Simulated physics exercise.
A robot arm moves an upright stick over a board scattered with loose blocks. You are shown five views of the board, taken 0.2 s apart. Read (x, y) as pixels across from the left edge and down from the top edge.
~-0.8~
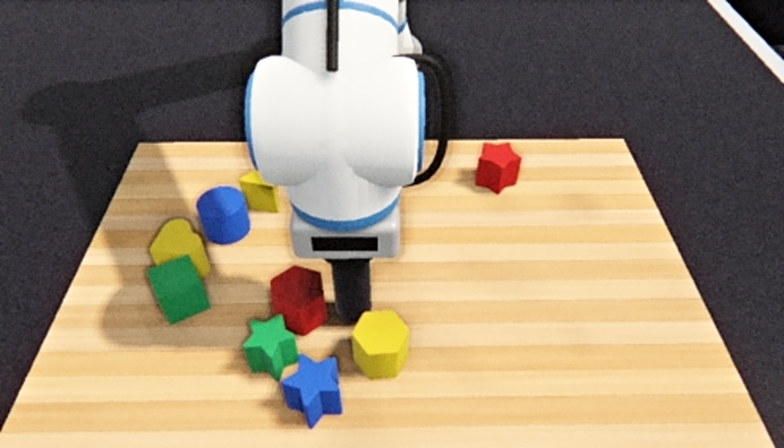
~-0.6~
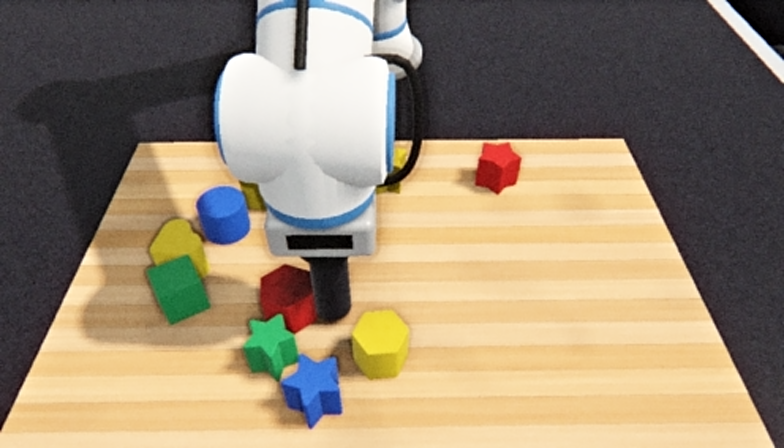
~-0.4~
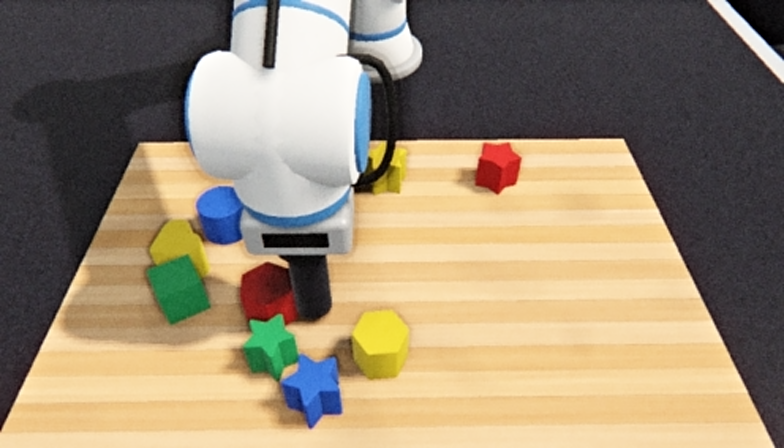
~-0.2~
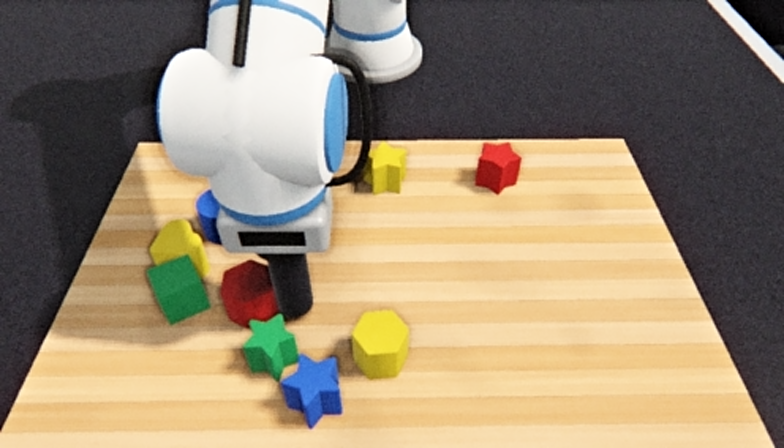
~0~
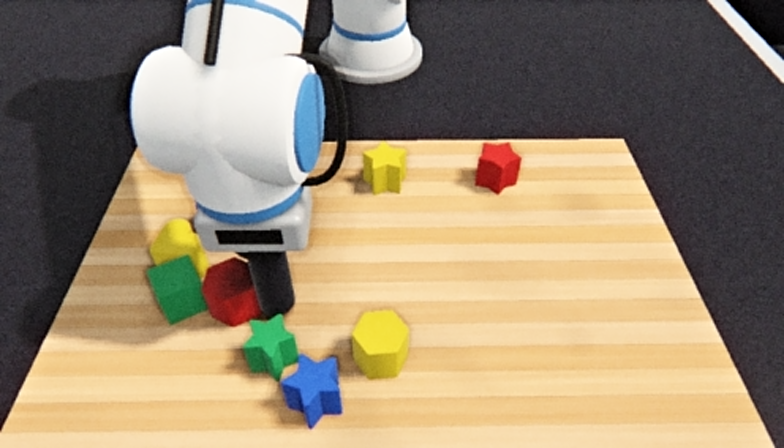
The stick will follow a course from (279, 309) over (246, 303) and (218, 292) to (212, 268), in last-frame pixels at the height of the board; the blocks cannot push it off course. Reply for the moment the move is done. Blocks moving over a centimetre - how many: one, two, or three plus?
I count three at least.
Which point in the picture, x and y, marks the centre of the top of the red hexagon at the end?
It will end up at (159, 270).
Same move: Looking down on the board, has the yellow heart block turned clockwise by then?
No, it doesn't check out.
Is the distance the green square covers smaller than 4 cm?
That would be a no.
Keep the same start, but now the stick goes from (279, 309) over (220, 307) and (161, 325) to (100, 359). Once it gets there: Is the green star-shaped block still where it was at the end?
Yes, I think so.
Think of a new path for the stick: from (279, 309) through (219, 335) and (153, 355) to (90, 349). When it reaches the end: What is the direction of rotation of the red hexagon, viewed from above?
It goes round the way clock hands do.
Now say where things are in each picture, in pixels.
The first picture shows stick tip (354, 308); block tops, green square (173, 275); yellow heart block (176, 238); blue round block (220, 201); red hexagon (297, 286).
The second picture shows stick (334, 306); red hexagon (286, 285).
The third picture shows stick (315, 305); red hexagon (266, 282).
The fourth picture shows stick (296, 303); red hexagon (247, 280).
The fifth picture shows stick (278, 302); green square (173, 275); yellow heart block (176, 238); blue round block hidden; red hexagon (229, 278).
What follows on the original path. One third of the way, stick (243, 296); green square (144, 274), turned 20° clockwise; red hexagon (192, 276).
Two thirds of the way, stick (215, 285); green square (113, 274), turned 10° clockwise; red hexagon (163, 271), turned 20° anticlockwise.
At the end, stick (209, 261); green square (108, 275); yellow heart block (167, 228), turned 25° anticlockwise; blue round block in place; red hexagon (159, 270), turned 25° anticlockwise.
